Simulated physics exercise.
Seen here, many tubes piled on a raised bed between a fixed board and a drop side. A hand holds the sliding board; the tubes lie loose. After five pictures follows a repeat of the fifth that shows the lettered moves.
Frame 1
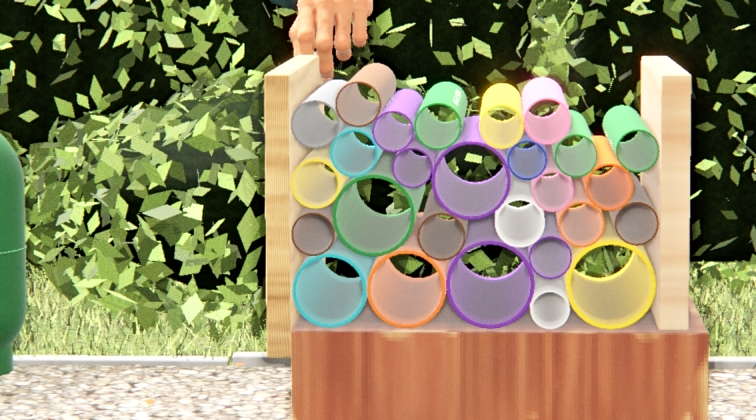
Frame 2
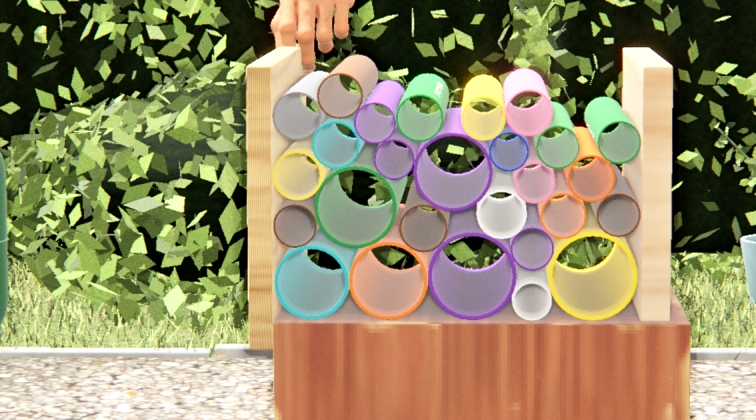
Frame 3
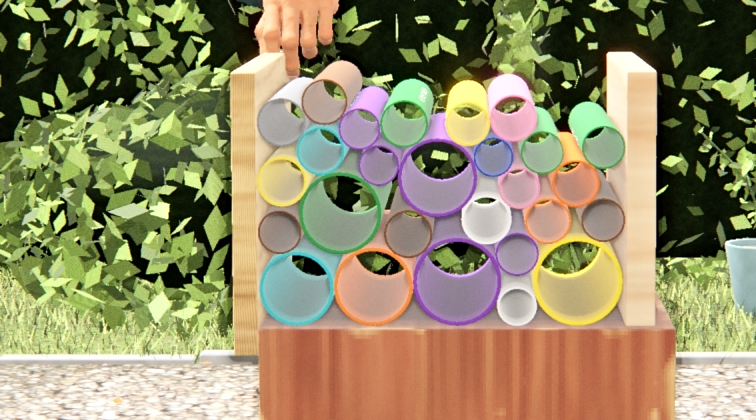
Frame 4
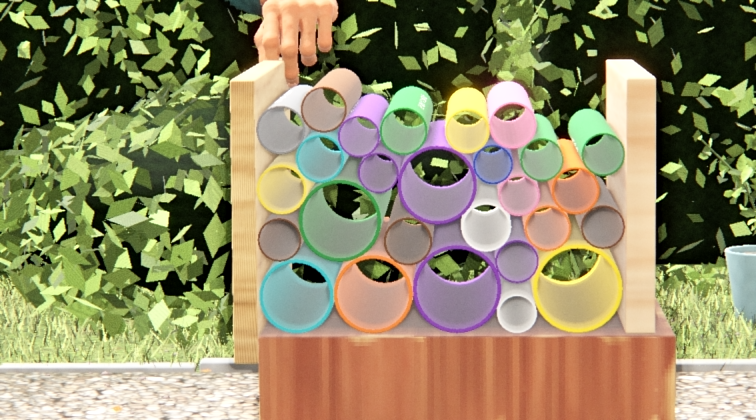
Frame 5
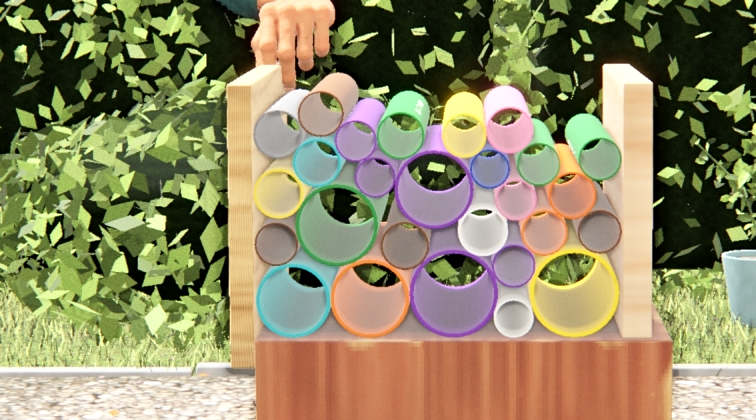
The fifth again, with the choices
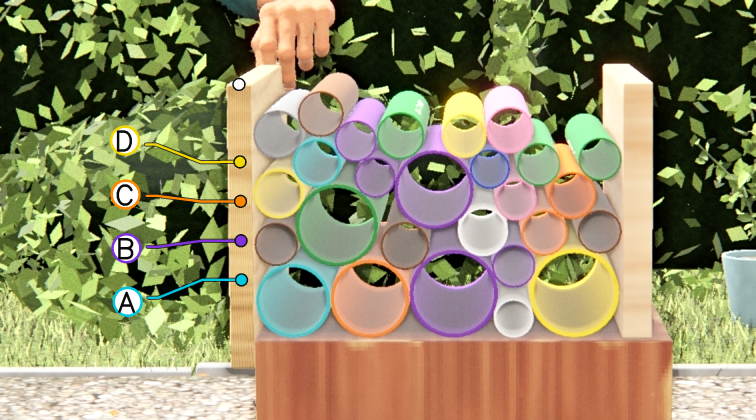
A hand rests on the left wooden board while the stacked colourful tubes stay still.
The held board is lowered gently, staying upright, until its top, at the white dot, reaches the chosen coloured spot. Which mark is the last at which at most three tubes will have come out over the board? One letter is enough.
Mark C is as low as it can go.
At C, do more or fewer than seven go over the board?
Fewer than seven.
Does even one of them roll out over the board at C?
Yes.
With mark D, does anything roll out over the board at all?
At D: No.
On the copy, A at (242, 280); B at (241, 241); C at (241, 201); D at (240, 162); the white dot at (239, 84).
On C. First, top of the board (253, 142).
Then, top of the board (254, 200).
Finally, top of the board (254, 200), two out over the board.
By contrast, A more than three out over the board; B more than three out over the board; D none out over the board.
